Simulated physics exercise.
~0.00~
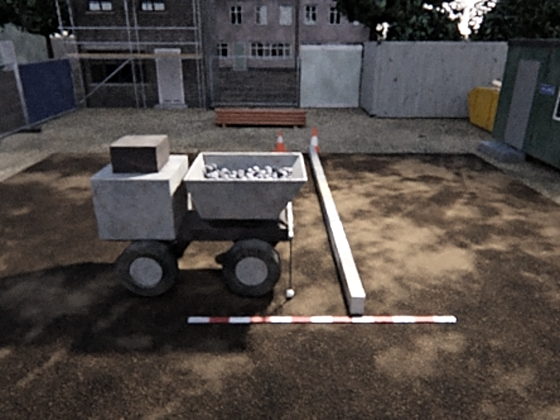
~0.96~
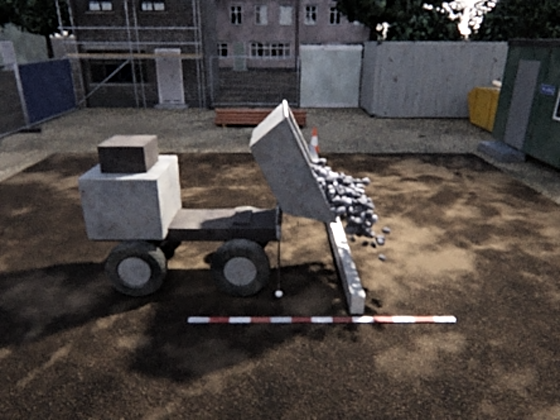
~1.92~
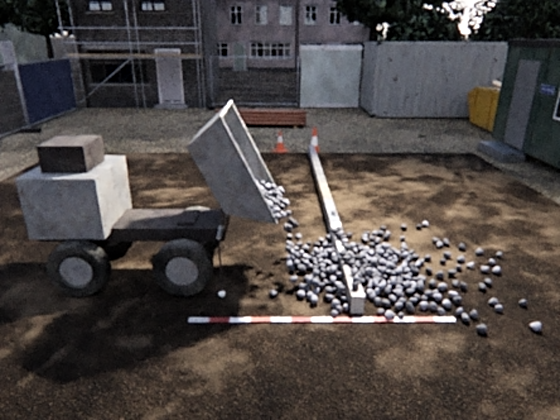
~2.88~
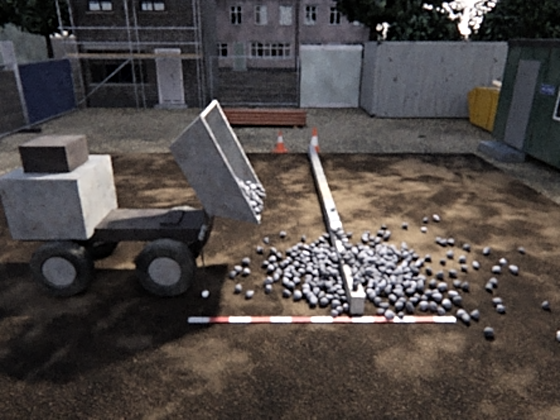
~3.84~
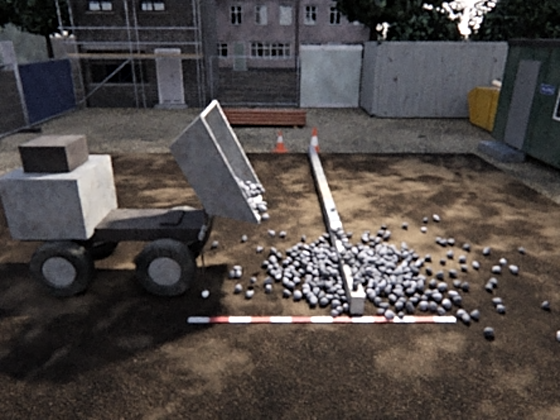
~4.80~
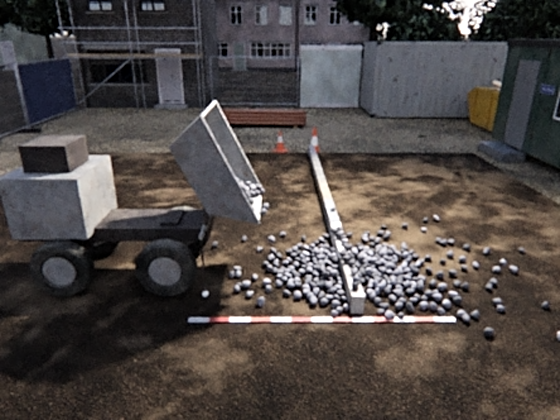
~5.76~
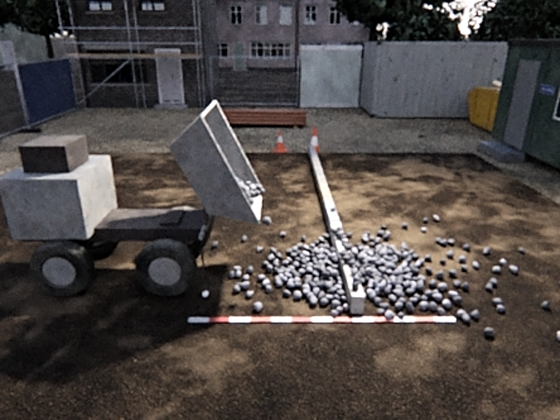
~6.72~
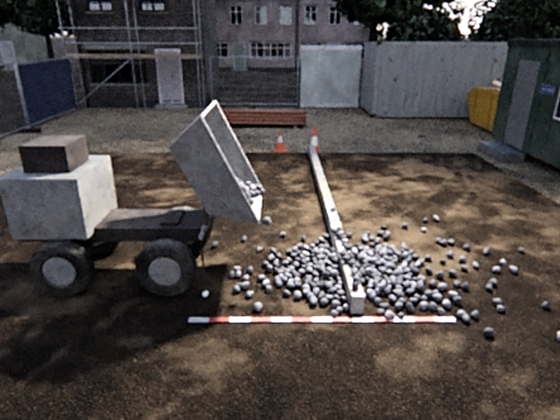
Site dumper tipping its skip and spilling rounded grey cobbles across a kerb, rolling back left, then standing still with some stones still inside.
